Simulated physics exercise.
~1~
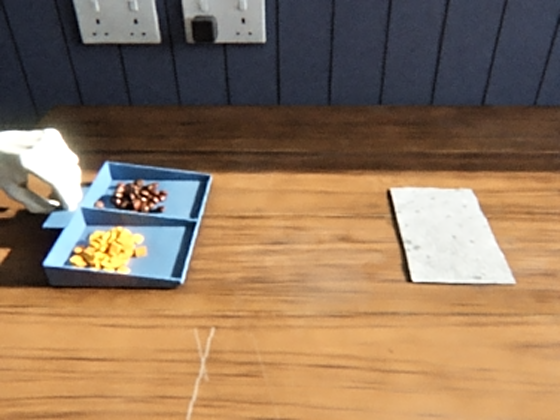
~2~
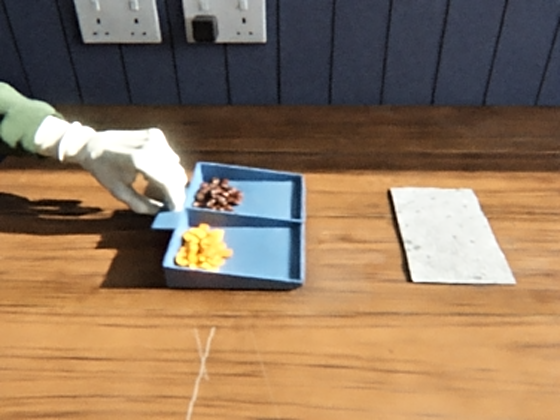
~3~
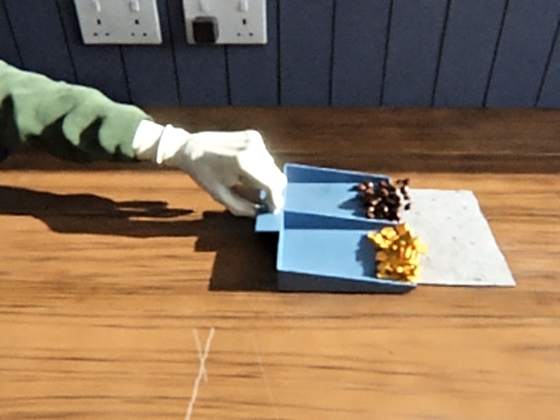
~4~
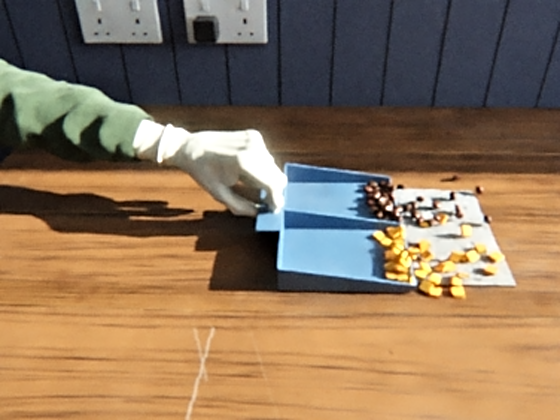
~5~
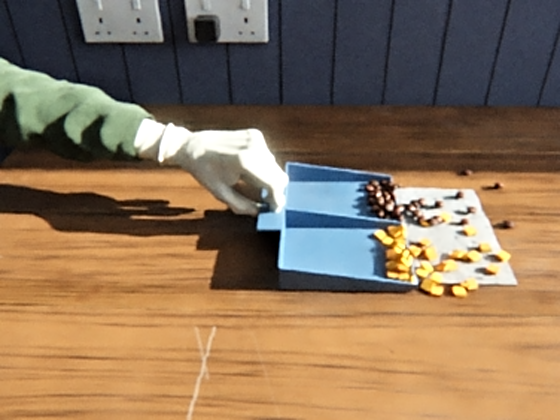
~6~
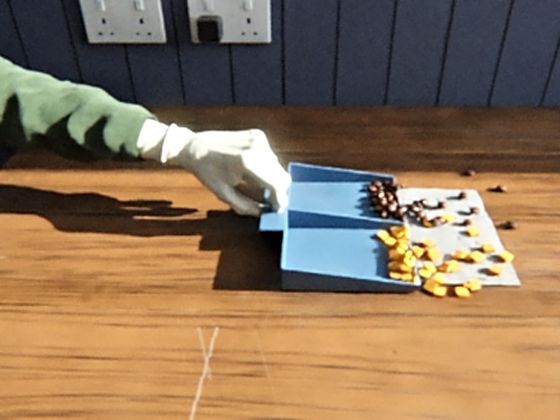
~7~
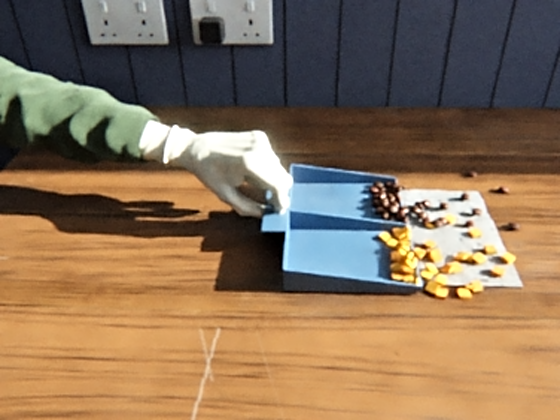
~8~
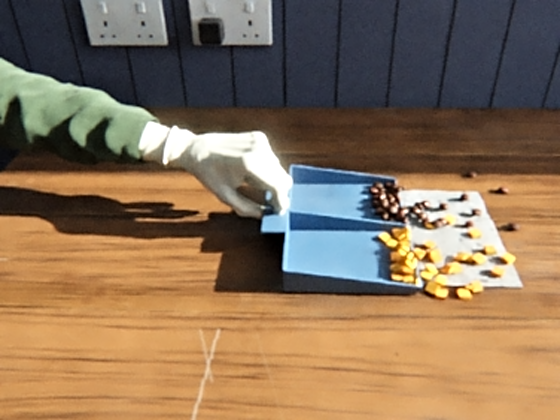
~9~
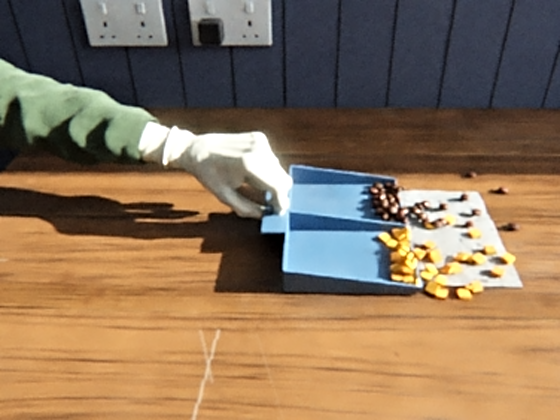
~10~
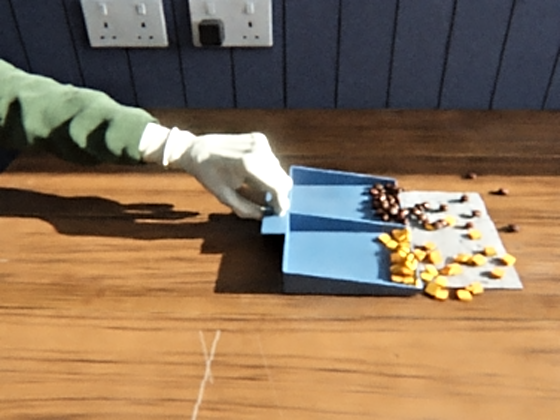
A white-gloved hand in a green patterned sleeve holds the left end of a blue divided tray on a wooden table, seen from slightly above with a dark blue panelled wall and sockets behind. Dark brown pieces lie in the far compartment, yellow ones in the near, and a pale grey slab rests to the right. The hand pushes the tray right until it stops at the slab. Both batches slide forward and spill over the front rim, scattering across the slab and table. Roughly half the yellow pieces and fewer brown ones end up outside, while the hand stays on the still tray.
